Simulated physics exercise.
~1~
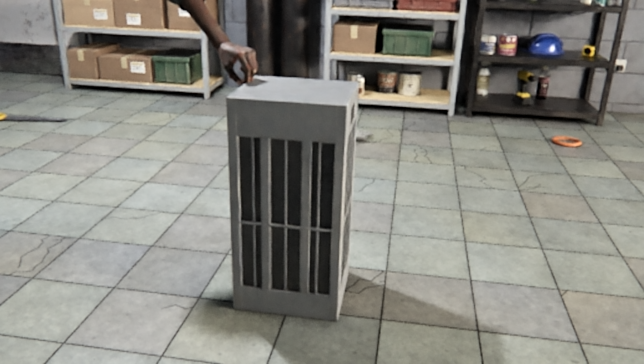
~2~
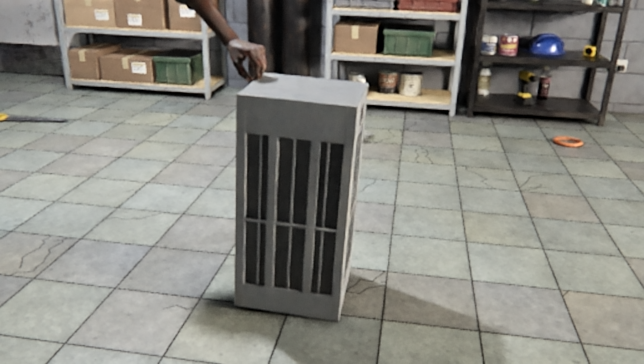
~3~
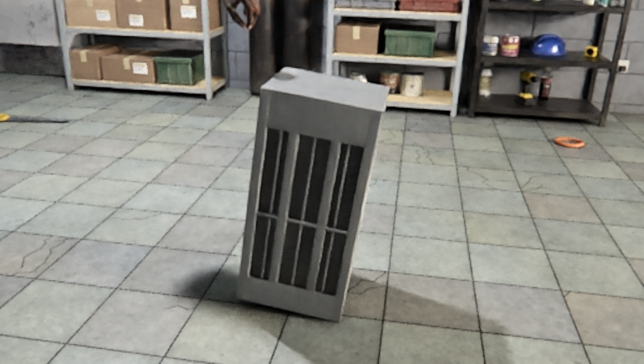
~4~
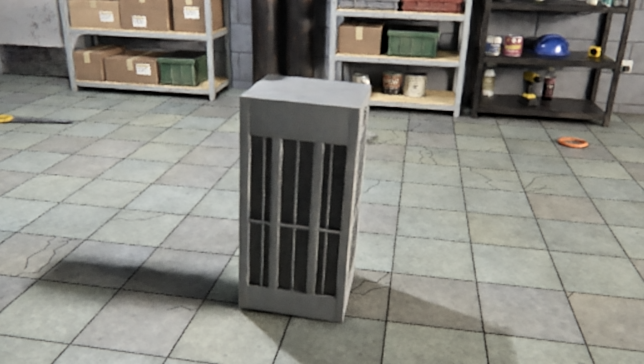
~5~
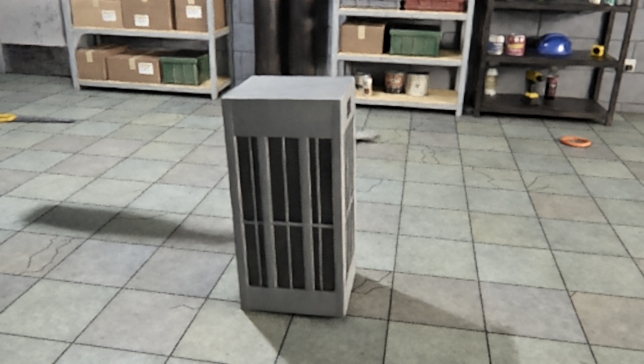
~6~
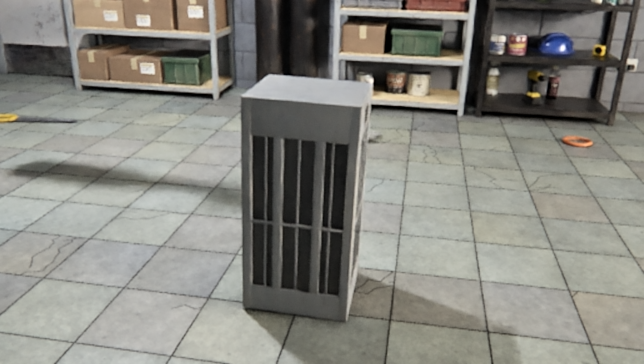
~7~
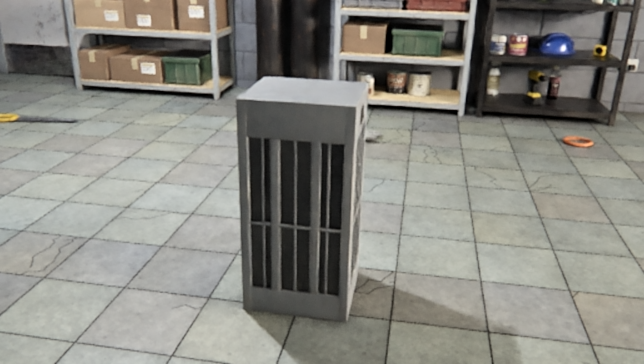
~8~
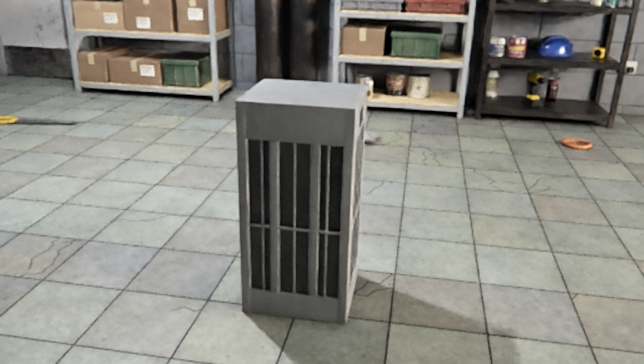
Tall grey crate tipping to the right as a hand pushes its top and lets go, then rocking back and settling upright.
